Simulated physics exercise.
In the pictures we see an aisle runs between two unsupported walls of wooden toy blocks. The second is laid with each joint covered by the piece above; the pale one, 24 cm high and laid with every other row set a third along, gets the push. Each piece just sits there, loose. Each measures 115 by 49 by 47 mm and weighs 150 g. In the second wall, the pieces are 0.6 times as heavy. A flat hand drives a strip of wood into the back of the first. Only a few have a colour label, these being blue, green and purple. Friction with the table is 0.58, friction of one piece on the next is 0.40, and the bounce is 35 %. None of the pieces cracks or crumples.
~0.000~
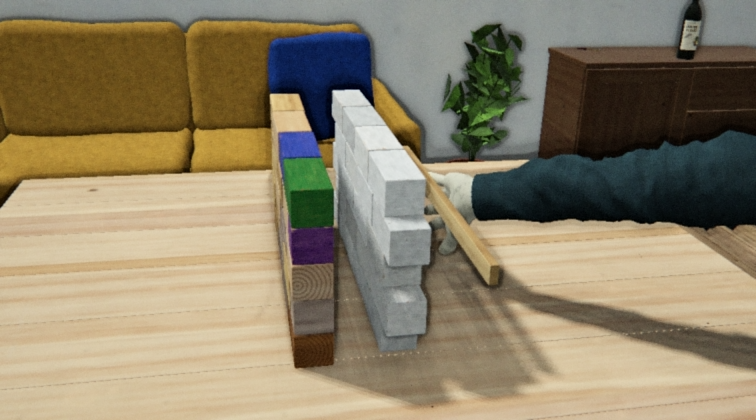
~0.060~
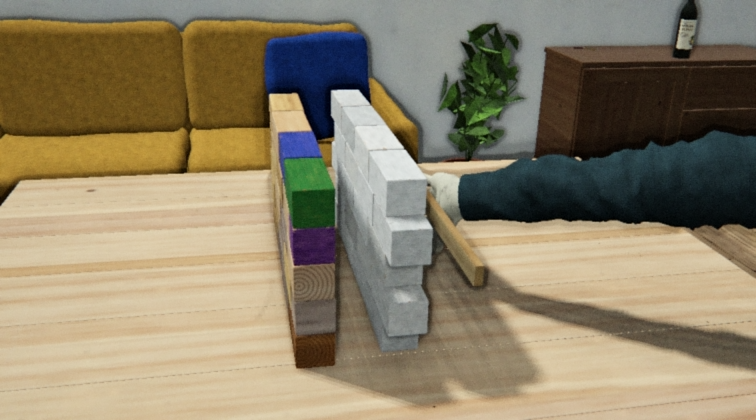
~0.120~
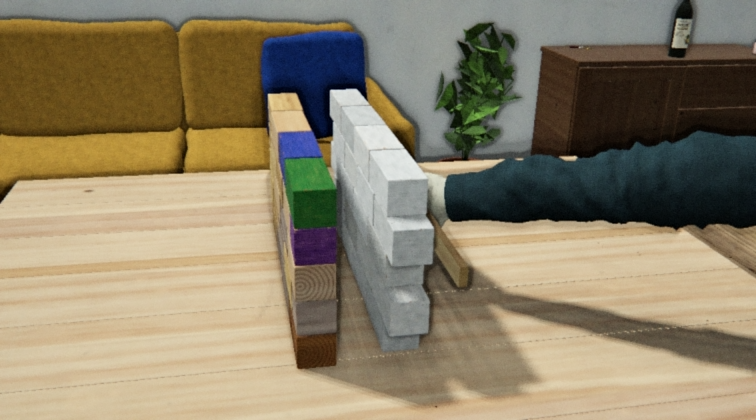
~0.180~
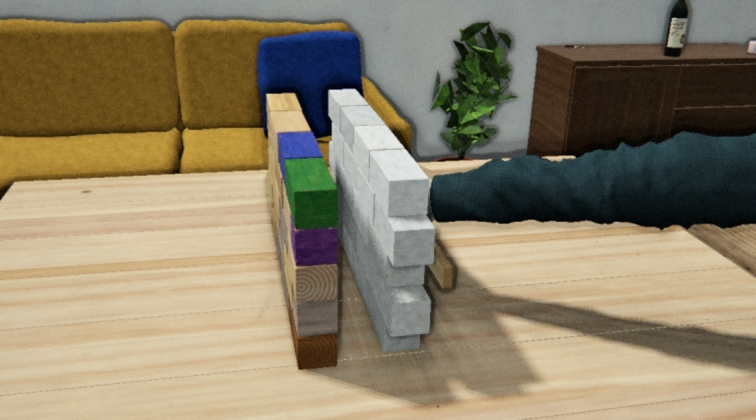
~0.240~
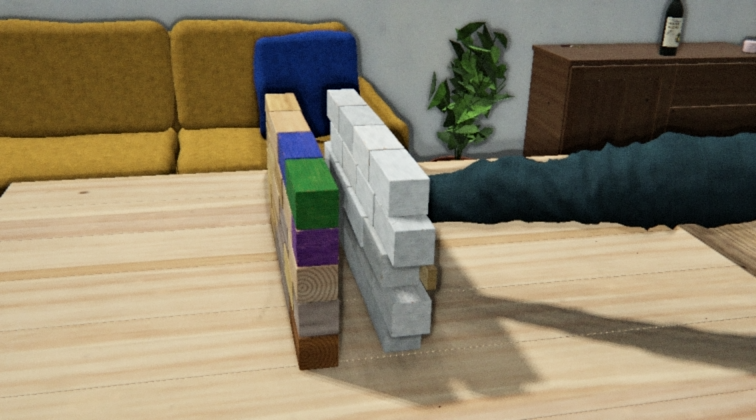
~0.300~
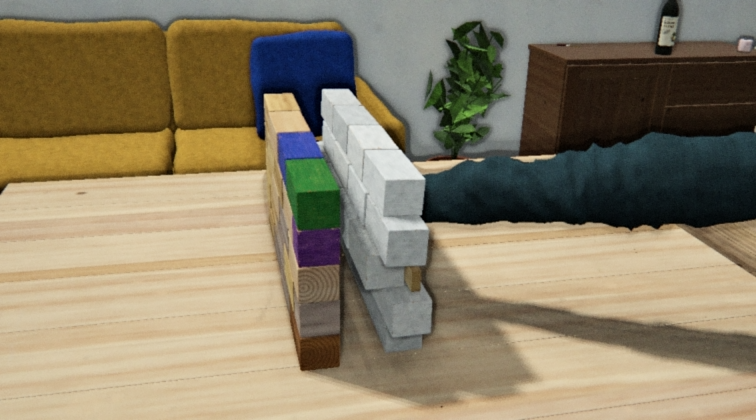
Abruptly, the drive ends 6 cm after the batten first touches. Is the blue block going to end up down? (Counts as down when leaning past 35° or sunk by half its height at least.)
Yes, it comes down.
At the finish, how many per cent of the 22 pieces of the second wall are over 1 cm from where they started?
It is 95 per cent.
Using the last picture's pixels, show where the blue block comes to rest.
Look near (73, 306) in the last frame.
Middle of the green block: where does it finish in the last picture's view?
I'd say its middle settles close to (35, 364).
After 0.52 s, 0 of the pale wall down; none of the 22 blocks of the second wall down, 21 disturbed; blue block 5° from how it stood; purple block 5° from how it stood.
After 0.76 s, 12 of the pale wall down; 21 of the 22 blocks of the second wall down; blue block 39° from how it stood, 34 mm lower; green block 39° from how it stood, 32 mm lower.
After 0.96 s, 13 of the pale wall down; 21 of the 22 blocks of the second wall down; blue block 64° from how it stood, 18 cm lower; purple block on its side.
In the end (2.4 s), 13 of the pale wall down; 21 of the 22 blocks of the second wall down; blue block on its side; green block on its side; purple block on its side. From the last view, middles, blue block near (73, 306), green block near (35, 365).
